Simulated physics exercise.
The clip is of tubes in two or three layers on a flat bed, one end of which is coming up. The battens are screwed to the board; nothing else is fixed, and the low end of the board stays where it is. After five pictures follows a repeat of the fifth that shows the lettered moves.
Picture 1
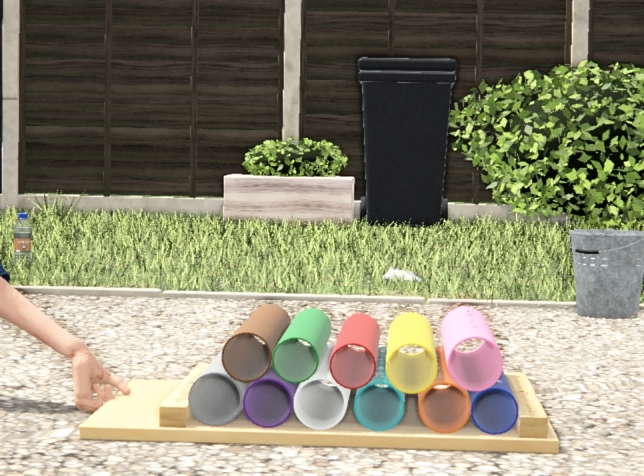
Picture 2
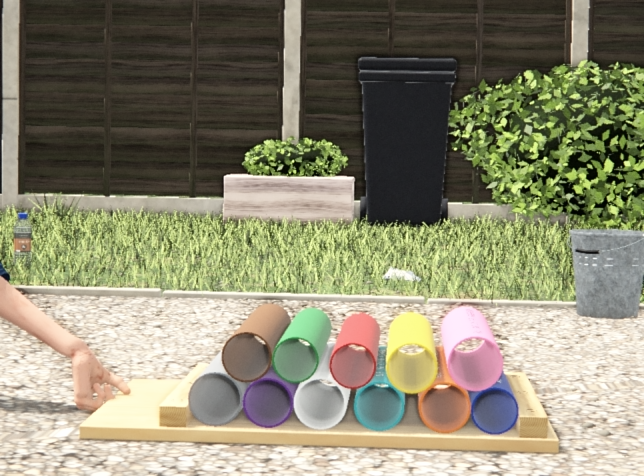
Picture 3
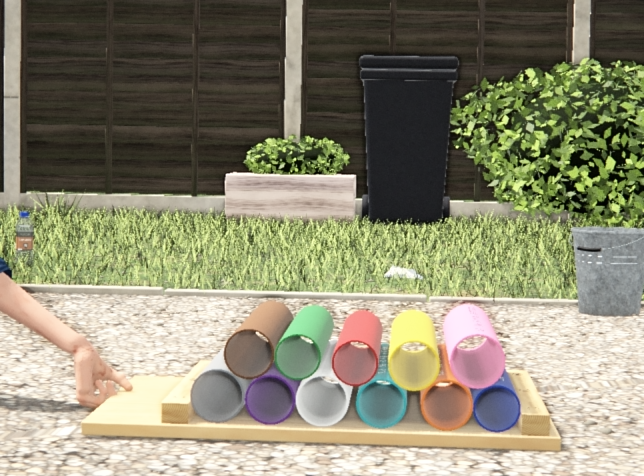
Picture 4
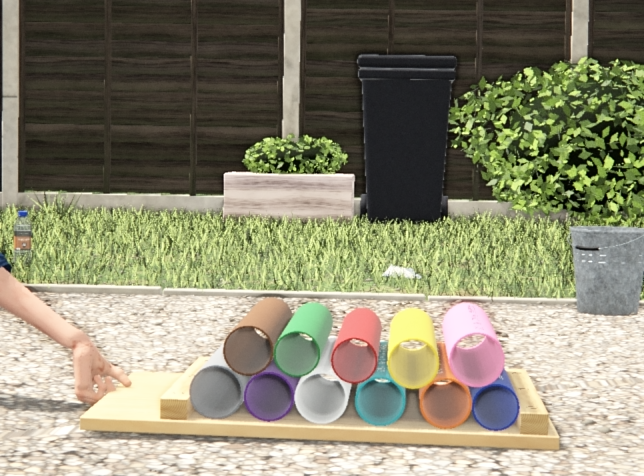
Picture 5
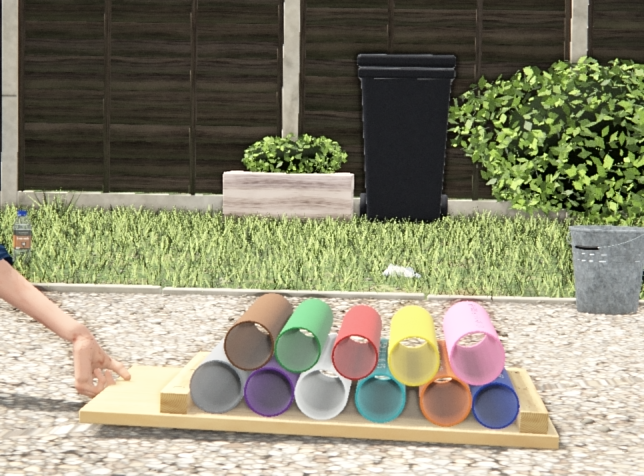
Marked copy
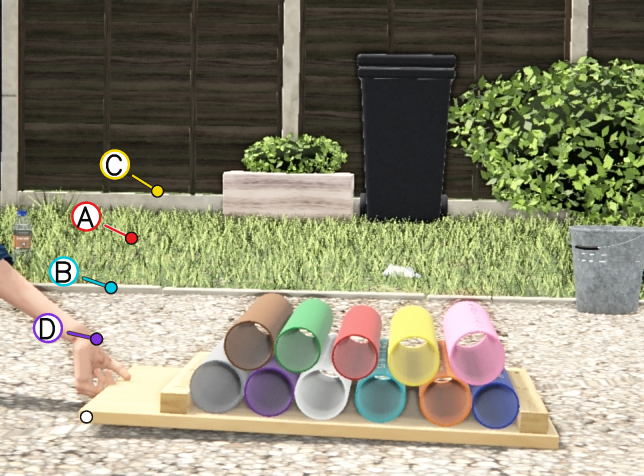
To begin with, coloured tubes lie stacked in two layers between wooden battens on a flat board on gravel, with a hand at its left end. The hand then lifts that end very slightly, tilting the board a little, while the tubes keep their places in the stack.
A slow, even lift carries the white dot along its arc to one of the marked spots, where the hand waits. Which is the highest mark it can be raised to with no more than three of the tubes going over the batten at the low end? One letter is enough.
Stop at A.
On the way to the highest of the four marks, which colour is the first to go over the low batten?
The pink one.
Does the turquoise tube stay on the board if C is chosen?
Yes.
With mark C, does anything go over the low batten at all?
Yes.
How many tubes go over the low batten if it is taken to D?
With D, none.
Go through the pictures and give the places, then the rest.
In the first frame, yellow tube (412, 368); brown tube (247, 357); green tube (295, 360).
In the second frame, green tube (295, 360); red tube (353, 365).
In the third frame, board (327, 400); grey tube (218, 396); purple tube (270, 400); yellow tube (414, 365).
In the fourth frame, board (326, 397); grey tube (216, 392); purple tube (269, 396).
In the fifth frame, board (326, 394); grey tube (216, 386); purple tube (269, 392).
On the marked copy, A at (131, 238); B at (111, 287); C at (158, 191); D at (97, 339); the white dot at (86, 417).
Following A. Soon after the start, board at 15°.
Later, board at 24°.
In the end, board at 24°, one over the low batten (pink).
As for the rest, B none over the low batten; C five over the low batten; D none over the low batten.
